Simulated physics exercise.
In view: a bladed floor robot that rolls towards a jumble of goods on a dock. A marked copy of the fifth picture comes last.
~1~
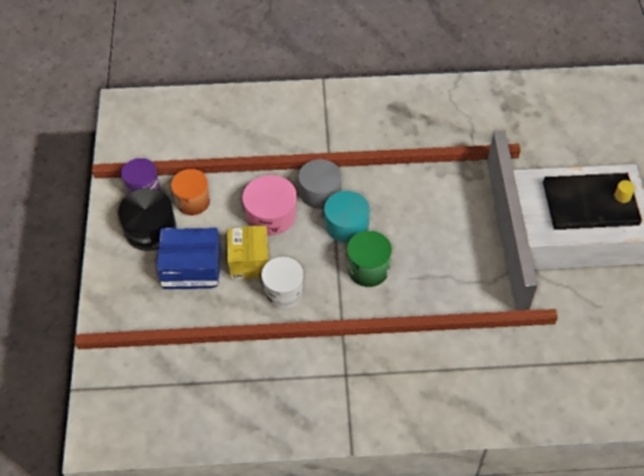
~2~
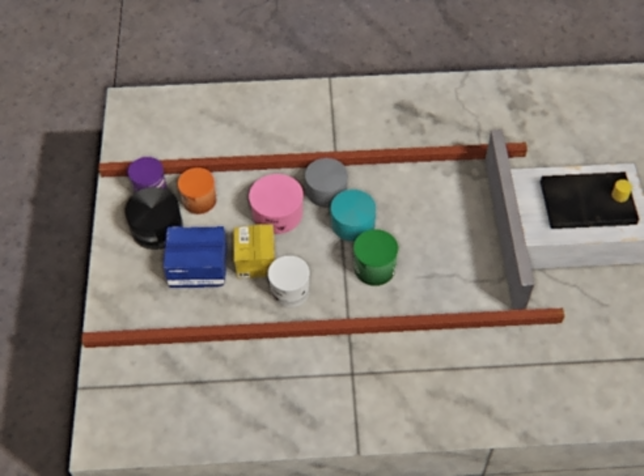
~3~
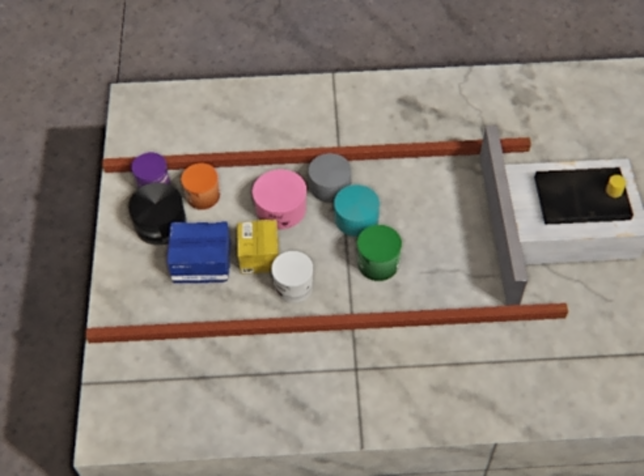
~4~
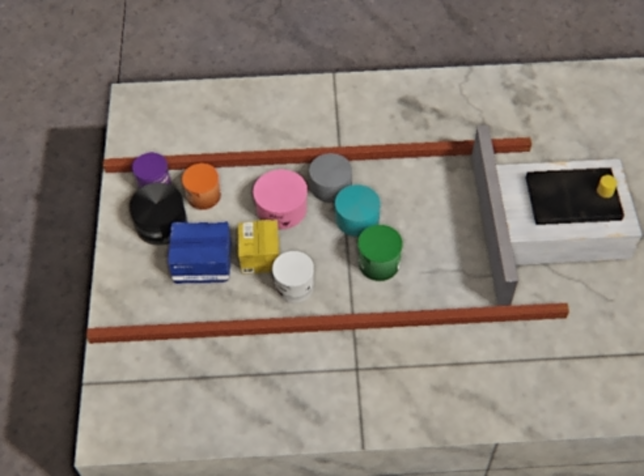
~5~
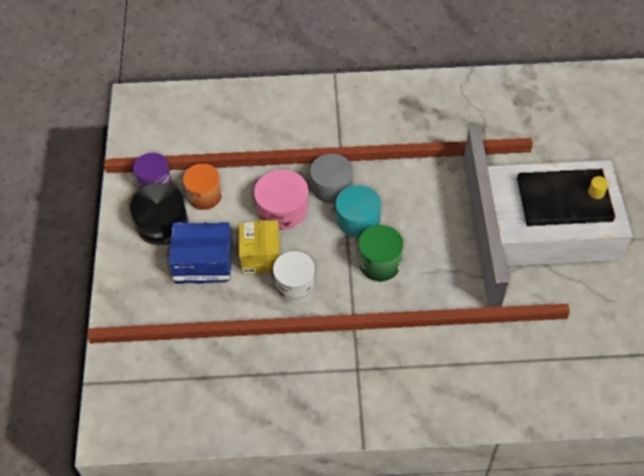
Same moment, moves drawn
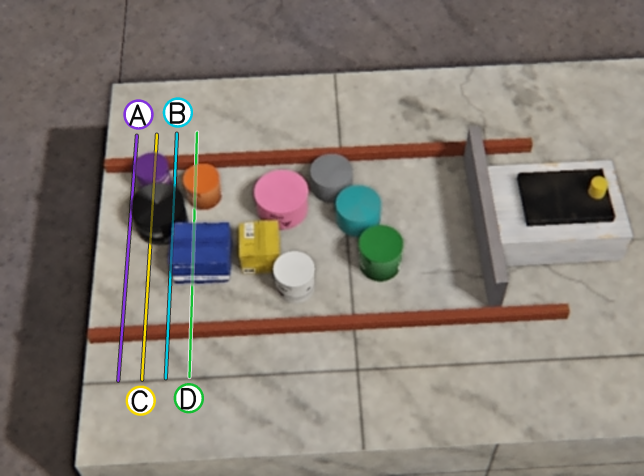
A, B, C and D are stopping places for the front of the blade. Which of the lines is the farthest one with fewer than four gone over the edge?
B.
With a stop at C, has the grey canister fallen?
No.
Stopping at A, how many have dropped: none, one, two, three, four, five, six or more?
Six or more.
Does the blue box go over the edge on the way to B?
By then, yes.
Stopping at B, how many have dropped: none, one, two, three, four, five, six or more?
Three.
On the marked copy, A at (128, 248); B at (172, 246); C at (150, 247); D at (194, 244).
With B. Early on, robot (444, 202); green pail (347, 256); turquoise canister (341, 212).
Further on, robot (330, 208); purple pail (134, 175); black canister (139, 213).
At the end, robot (242, 212); blue box over the edge; black canister over the edge; three fallen.
As for the rest, A drops six; C drops six; D is within the limit but short.
